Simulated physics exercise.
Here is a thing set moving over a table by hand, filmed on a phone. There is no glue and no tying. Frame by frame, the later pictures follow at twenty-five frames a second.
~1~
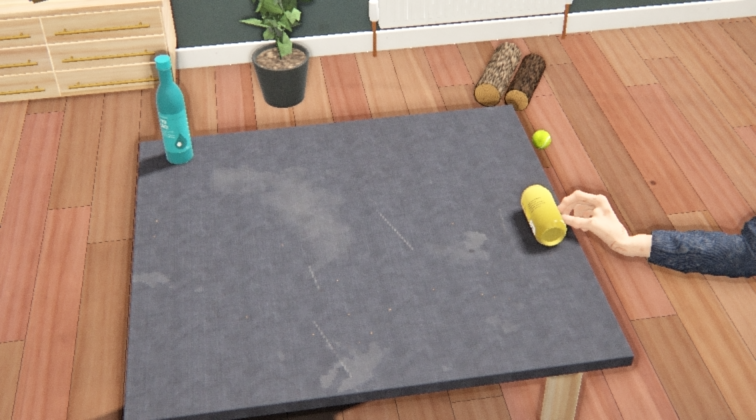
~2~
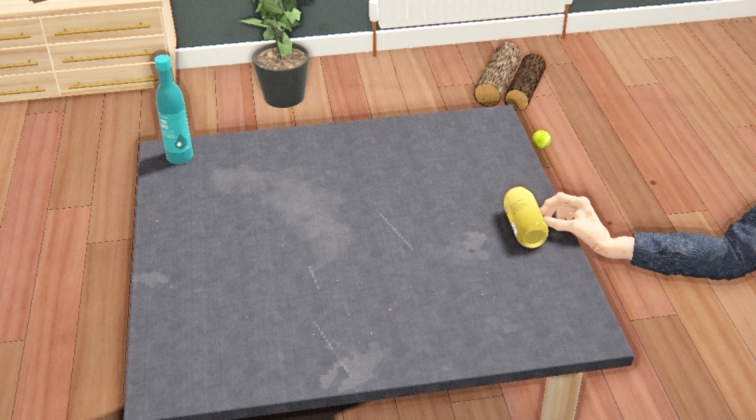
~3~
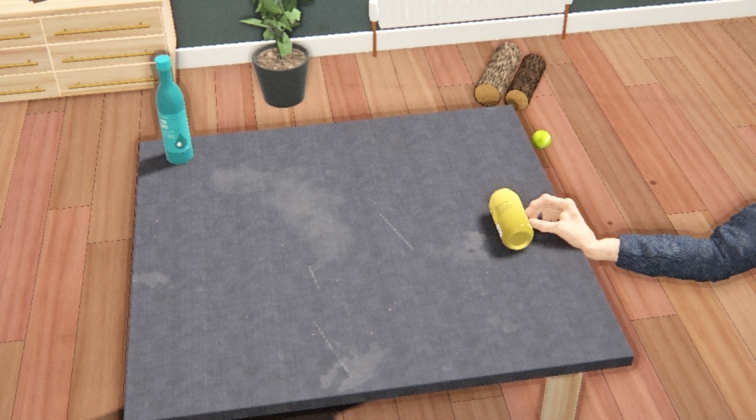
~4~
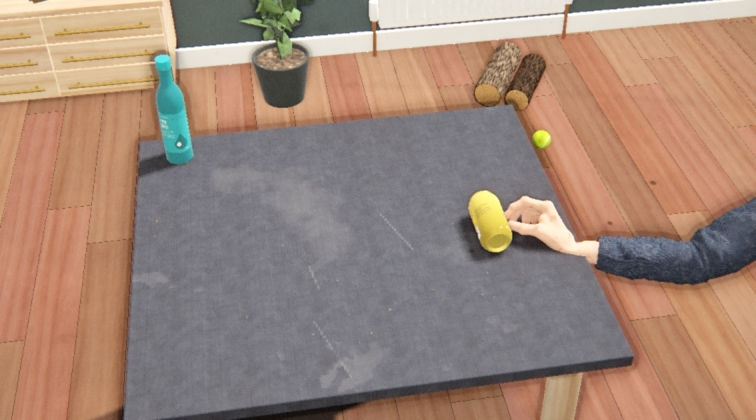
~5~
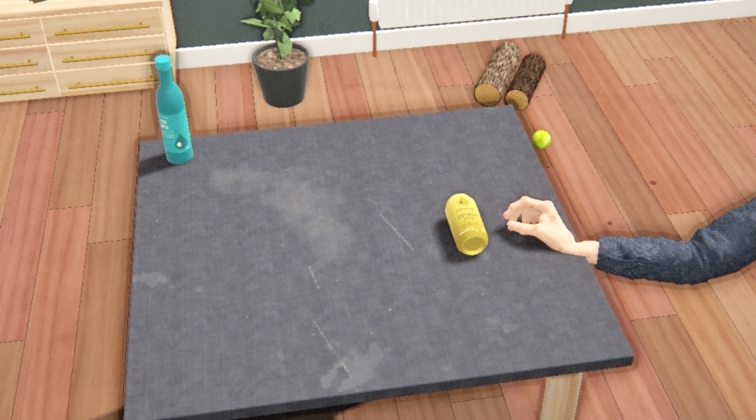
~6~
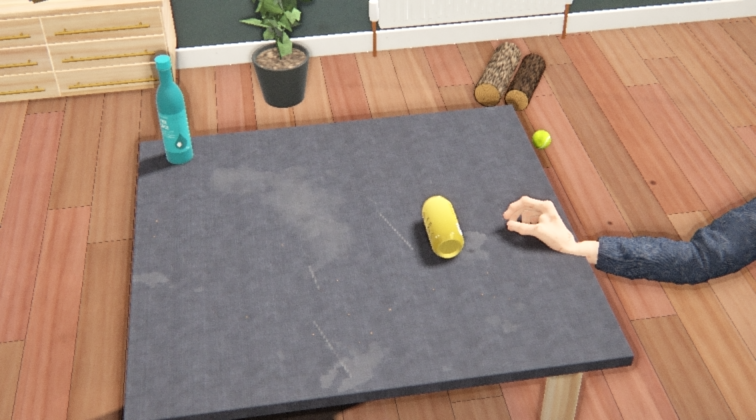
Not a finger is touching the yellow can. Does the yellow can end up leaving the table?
Yes.
Then, 0.40 s past the last view, yellow can displaced well along near (208, 254).
Then, 0.80 s past the last view, yellow can now off the table.
Finally, off the table, yellow can.
